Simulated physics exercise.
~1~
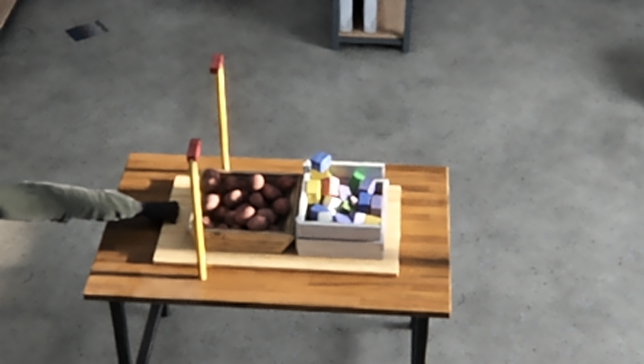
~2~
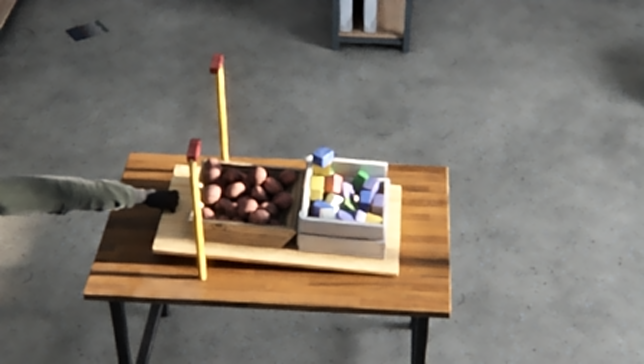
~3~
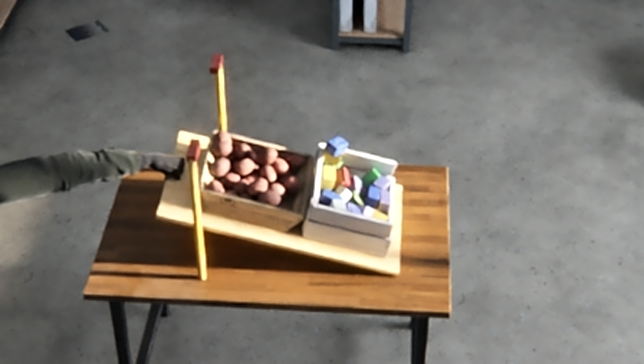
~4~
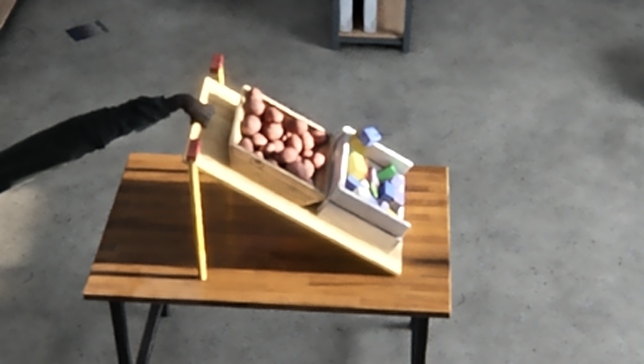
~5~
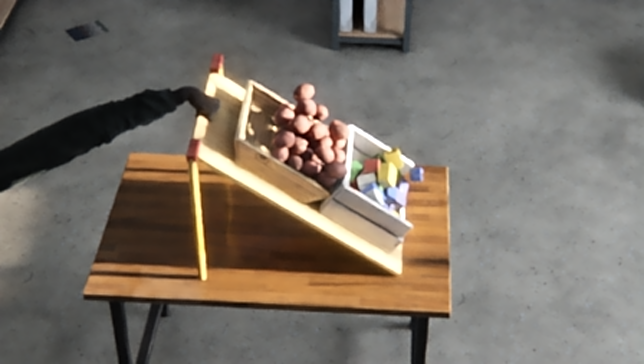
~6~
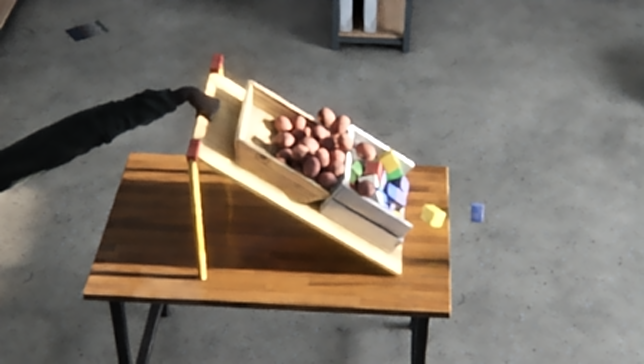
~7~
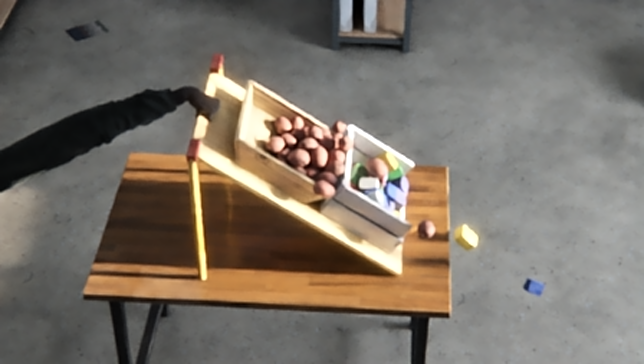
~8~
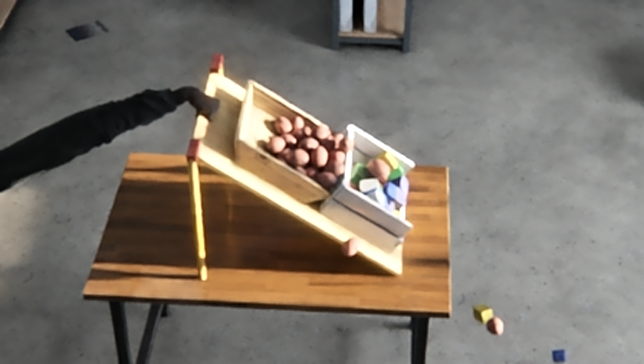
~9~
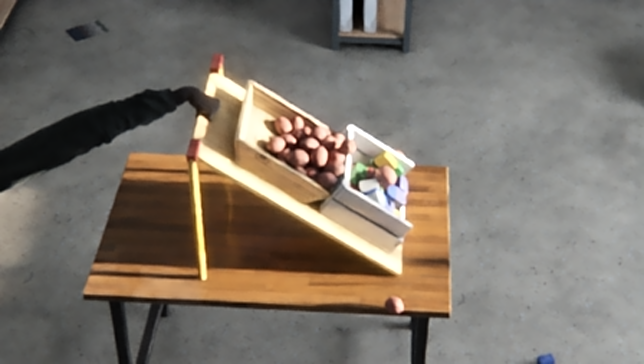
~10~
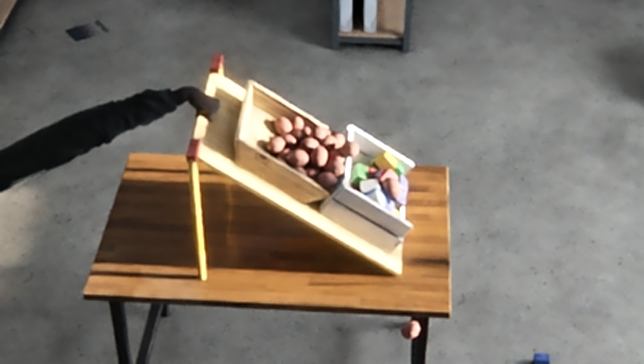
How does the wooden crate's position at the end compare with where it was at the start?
At the end the wooden crate is higher up and somewhat further to the right than at the start. It sits tilted down to the right instead of level over the table.
